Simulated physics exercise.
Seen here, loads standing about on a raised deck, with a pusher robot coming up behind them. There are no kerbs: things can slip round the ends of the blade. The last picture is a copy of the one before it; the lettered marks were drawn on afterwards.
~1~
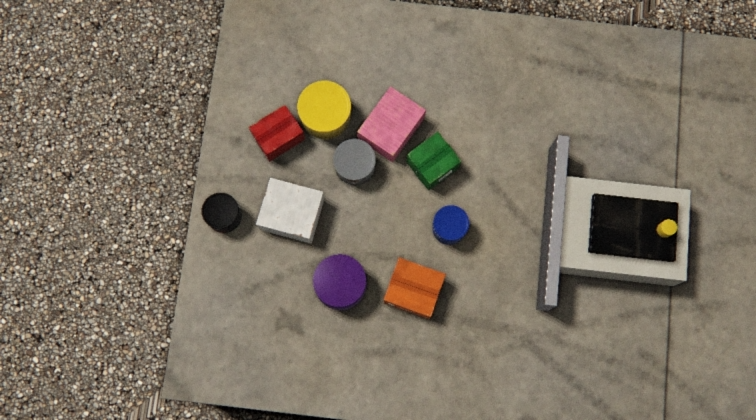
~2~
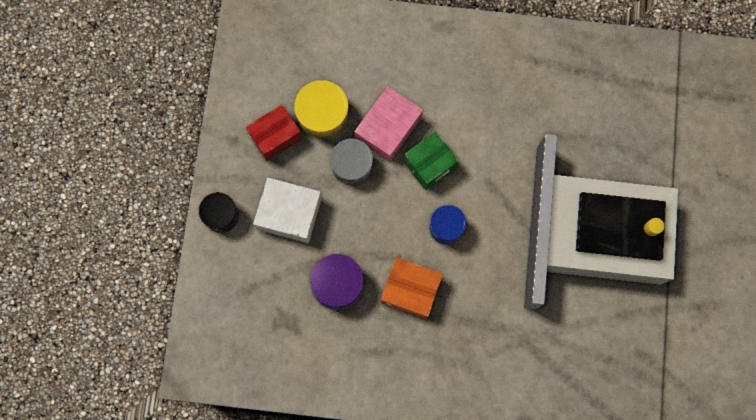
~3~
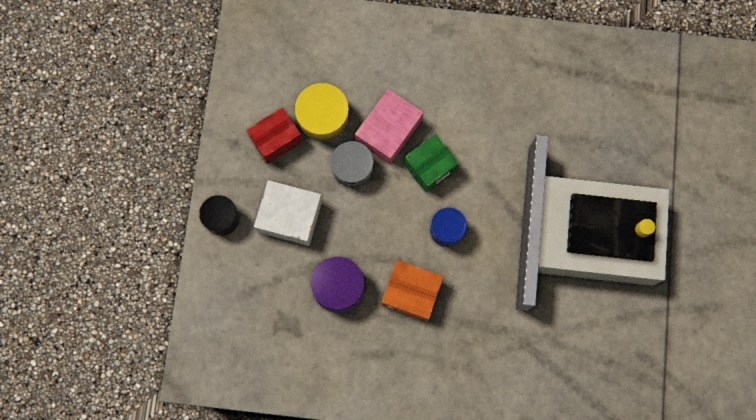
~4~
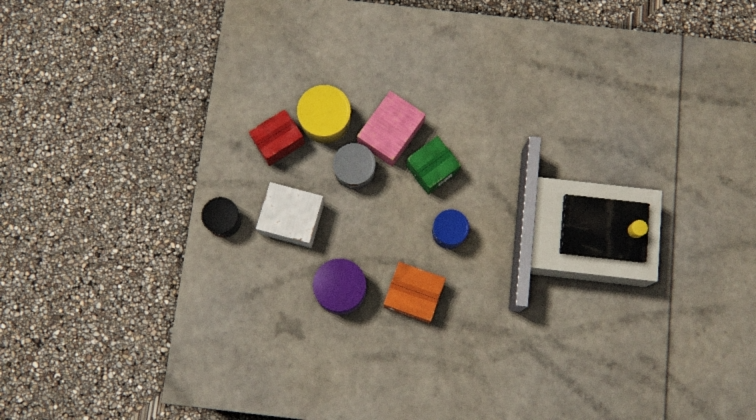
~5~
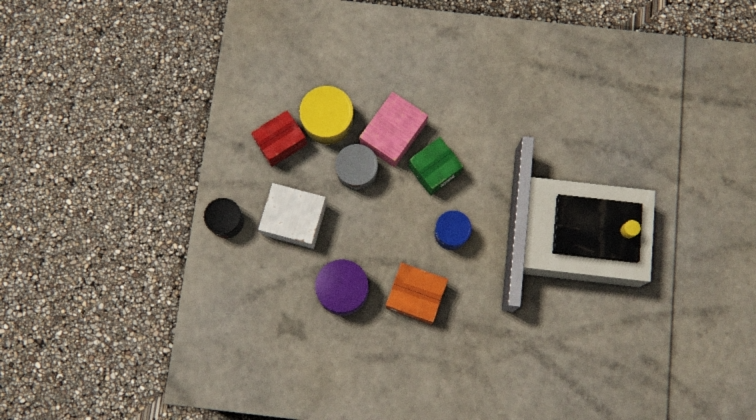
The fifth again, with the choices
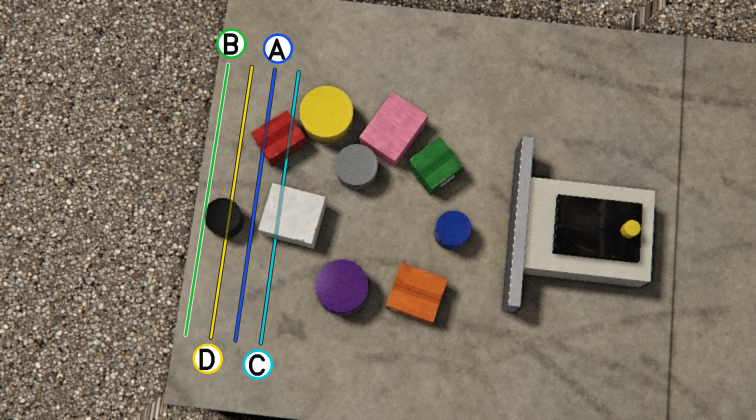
A pusher robot moves slowly left across a grey deck toward scattered colourful loads.
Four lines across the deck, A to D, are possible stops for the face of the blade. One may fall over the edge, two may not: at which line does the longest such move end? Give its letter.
At C, and not beyond.
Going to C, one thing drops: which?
The black pail goes over.
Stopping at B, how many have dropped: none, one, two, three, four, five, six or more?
In all, six or more.
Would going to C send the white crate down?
No.
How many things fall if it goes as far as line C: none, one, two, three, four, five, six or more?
In all, one.
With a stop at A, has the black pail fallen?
Yes.
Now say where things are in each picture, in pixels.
In the first frame, yellow pail (325, 111); orange box (415, 289); purple canister (340, 283).
In the second frame, robot (615, 225); pink crate (389, 125).
In the third frame, robot (605, 226); black pail (220, 216).
In the fourth frame, robot (598, 227); blue pail (450, 230).
In the fifth frame, robot (591, 227); white crate (293, 216); yellow pail (327, 116); orange box (417, 294).
On the copy, A at (256, 201); B at (208, 195); C at (280, 204); D at (232, 198).
On C. First, robot (503, 218); orange box (393, 292); green box (404, 172).
Then, robot (414, 208); red box (274, 140); purple canister (256, 278).
Finally, robot (350, 201); black pail over the edge; purple canister (192, 270); one fallen.
By contrast, A drops three; B drops eight; D drops four.
